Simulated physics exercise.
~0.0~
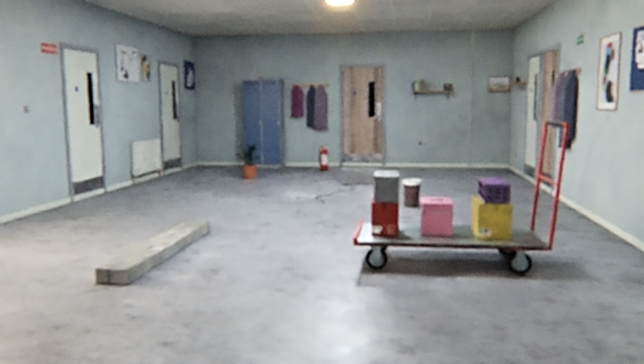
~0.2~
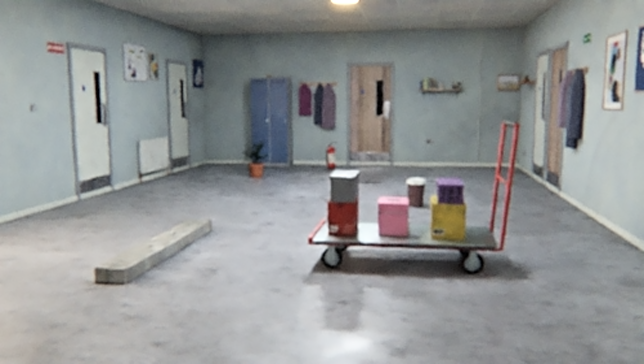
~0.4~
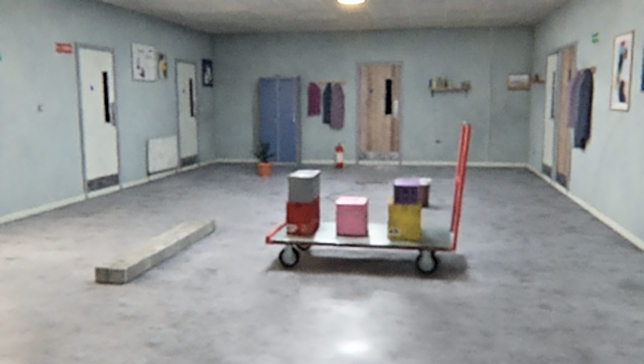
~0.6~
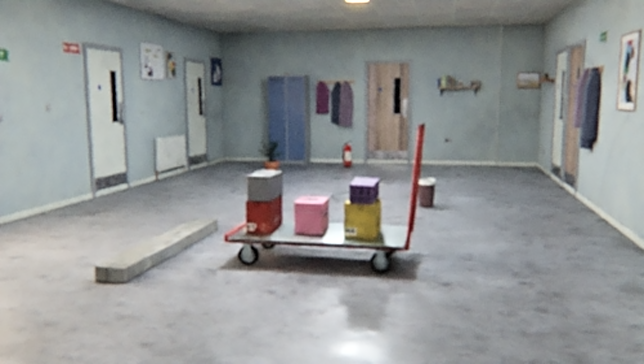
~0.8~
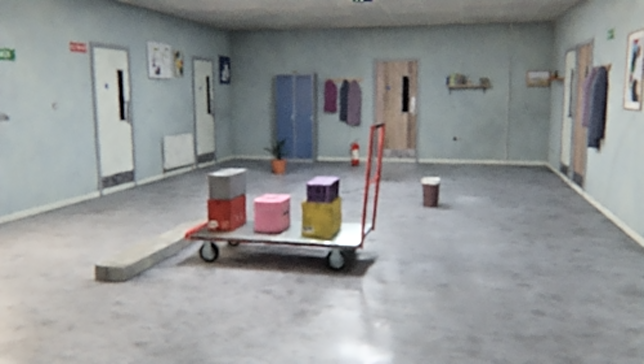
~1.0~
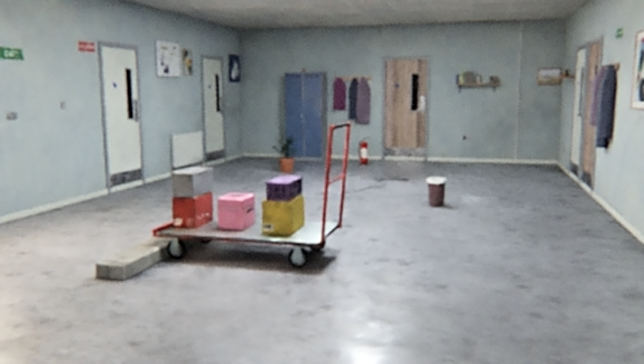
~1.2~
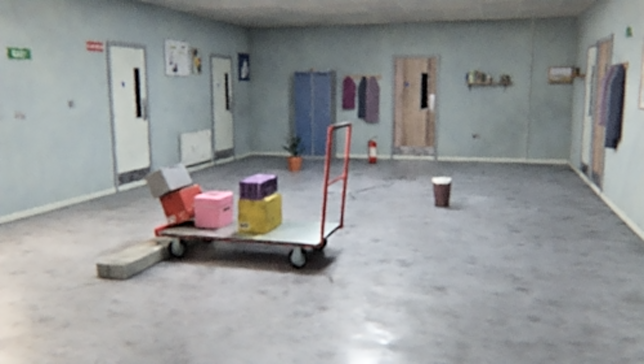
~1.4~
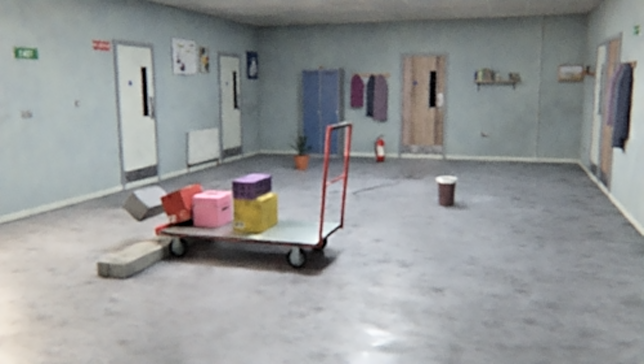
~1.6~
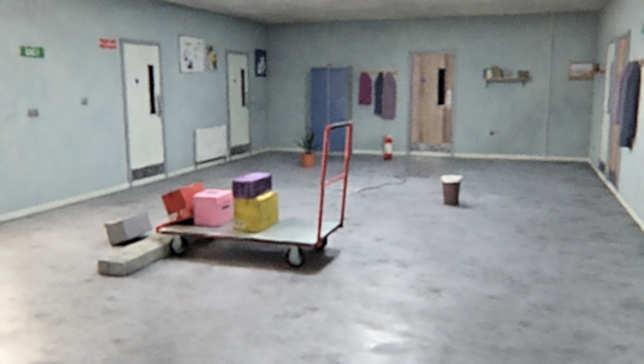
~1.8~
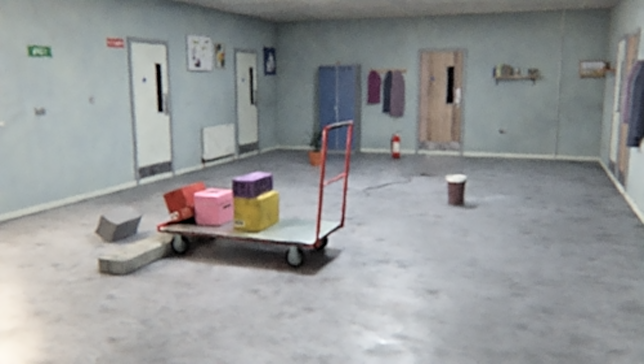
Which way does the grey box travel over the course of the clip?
It travels to the left, first riding on the rolling cart and then tumbling off its left end.
A flat cart with a red handle stands in a wide, pale blue room with several doors, seen from across the grey floor as the view drifts slightly sideways. A grey box sits on a red one at its left end, a pink box is in the middle, and a purple box rests on a yellow one at the right. The cart rolls left until it stops against a low grey kerb. The red box tips and leans left, while the grey box slides off and tumbles down by the kerb. The pink, yellow, purple and leaning red boxes remain aboard.
